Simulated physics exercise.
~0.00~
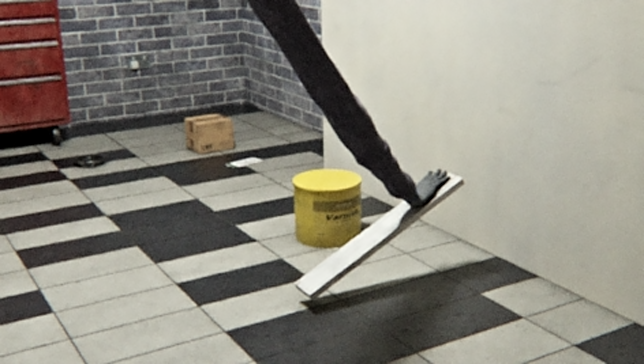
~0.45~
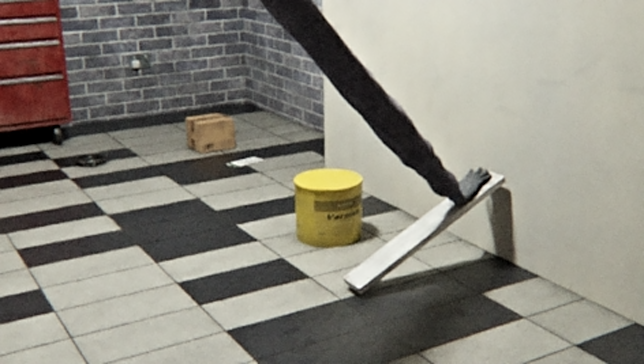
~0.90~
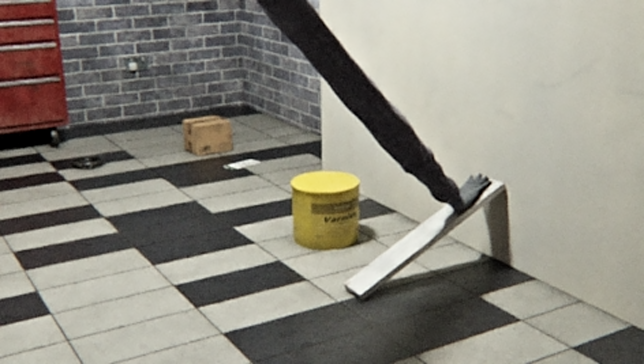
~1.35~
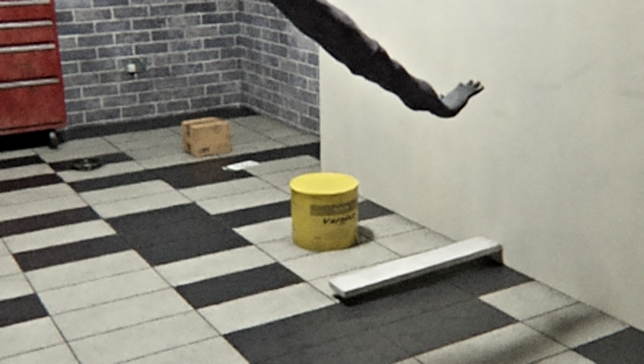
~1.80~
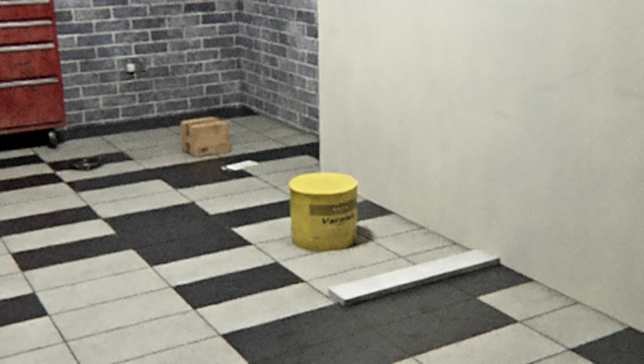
In a room with a checkered tile floor and a brick back wall, a dark-gloved hand moved a white plank to the right and leaned it against the pale wall, but once the hand let go, the plank slipped down flat beside the unmoved yellow pail.
